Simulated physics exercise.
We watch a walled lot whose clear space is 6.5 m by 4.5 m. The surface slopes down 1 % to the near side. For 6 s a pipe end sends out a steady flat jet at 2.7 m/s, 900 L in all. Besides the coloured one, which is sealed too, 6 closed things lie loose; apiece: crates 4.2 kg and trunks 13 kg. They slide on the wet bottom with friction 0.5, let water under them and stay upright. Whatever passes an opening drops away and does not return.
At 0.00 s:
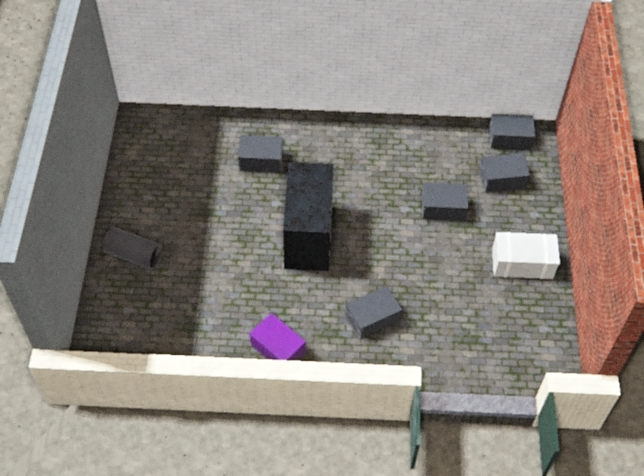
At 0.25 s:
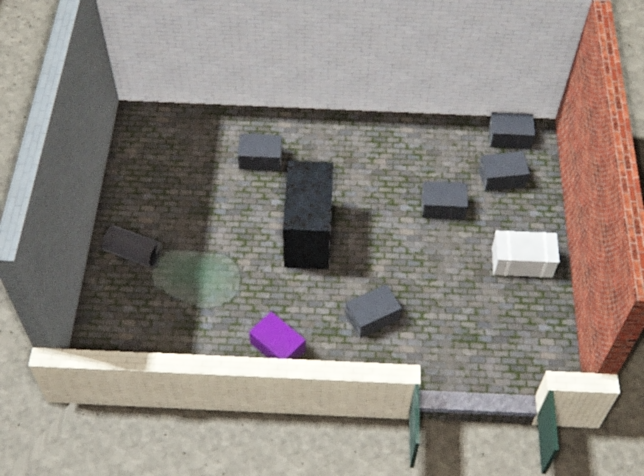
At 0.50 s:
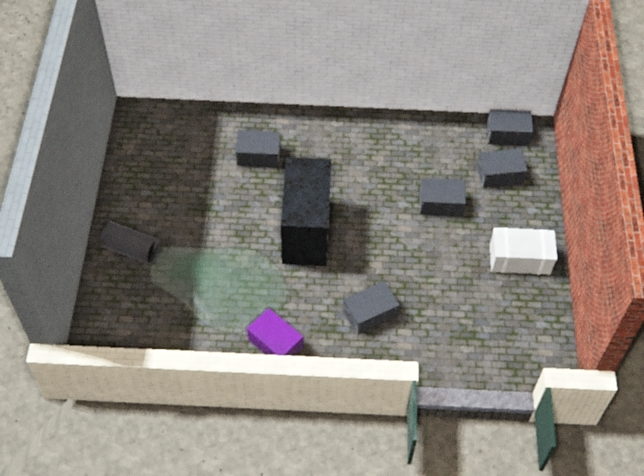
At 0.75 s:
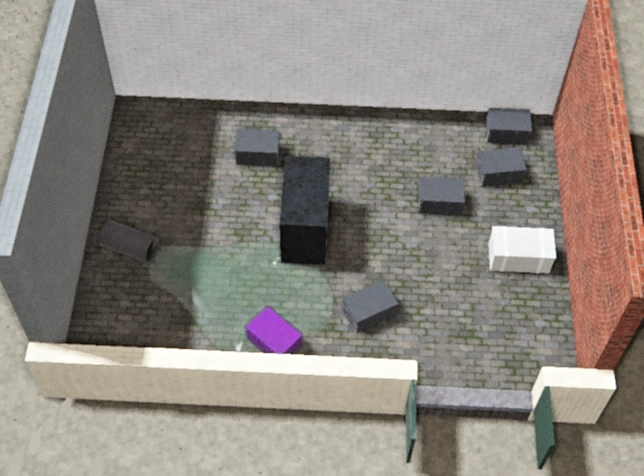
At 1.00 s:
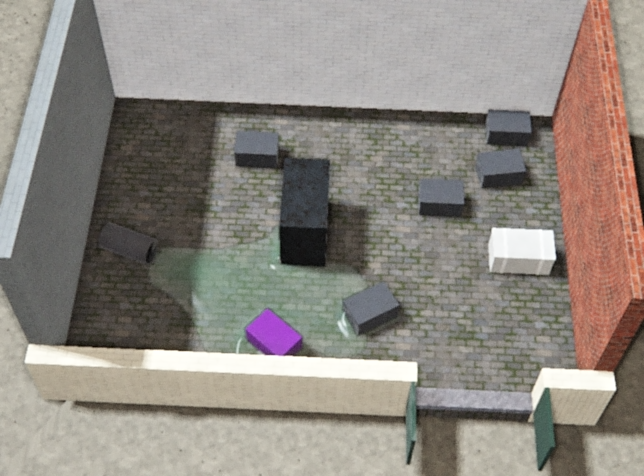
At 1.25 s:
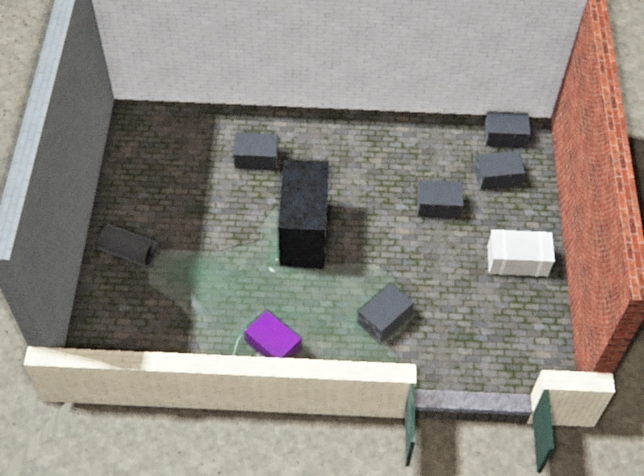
Pale green water appeared on the left side of a walled, paved lot and spread rightward around a purple crate, then reached a dark gray box near the front and nudged it slightly, turning it.
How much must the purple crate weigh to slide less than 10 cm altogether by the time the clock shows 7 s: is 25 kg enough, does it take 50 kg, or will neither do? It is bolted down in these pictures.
I expect that only the higher weight holds it.
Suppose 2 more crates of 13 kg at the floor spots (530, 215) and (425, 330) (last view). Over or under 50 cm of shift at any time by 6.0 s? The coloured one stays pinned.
In that order: Under, past it.
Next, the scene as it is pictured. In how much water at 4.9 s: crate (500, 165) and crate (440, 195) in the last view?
Roughly 1 and 1 cm.
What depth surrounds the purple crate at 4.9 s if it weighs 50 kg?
Roughly 9 cm.
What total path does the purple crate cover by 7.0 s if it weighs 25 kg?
About 350 cm.
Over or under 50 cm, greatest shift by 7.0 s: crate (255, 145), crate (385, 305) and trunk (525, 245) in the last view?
In that order: Under, over, over.
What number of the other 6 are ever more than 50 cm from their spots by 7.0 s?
That makes 2.
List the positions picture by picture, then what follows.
The purple crate at (278, 337), on the bottom; water covers 0.0 m2; 0 of 7 have shifted, in the first frame.
The purple crate at (277, 336) rests on the ground; 0.7 m2 under water; 0 of 7 have shifted, in the second frame.
The purple crate at (275, 332) rests on the ground; water covers 1.6 m2; 0 of 7 have shifted, in the third frame.
The purple crate at (274, 331), on the bottom; water covers 2.5 m2; 0 of 7 have shifted, in the fourth frame.
The purple crate at (274, 333), on the bottom; water covers 3.4 m2; 0 of 7 have shifted, in the fifth frame.
The purple crate at (273, 335) rests on the ground; 4.4 m2 under water; 1 of 7 have shifted, in the sixth frame.
After 1.8 s the purple crate would be 12 cm from its start with 25 kg and 0 cm from its start with 50 kg; 6 cm of water round it then.
After 3.1 s the purple crate would be 81 cm from its start with 25 kg and 0 cm from its start with 50 kg; 8 cm of water round it then.
After 4.9 s the purple crate would be 232 cm from its start with 25 kg and 0 cm from its start with 50 kg; 9 cm of water round it then.
After 7.0 s the purple crate would be 325 cm from its start with 25 kg and 0 cm from its start with 50 kg; 4 cm of water round it then.
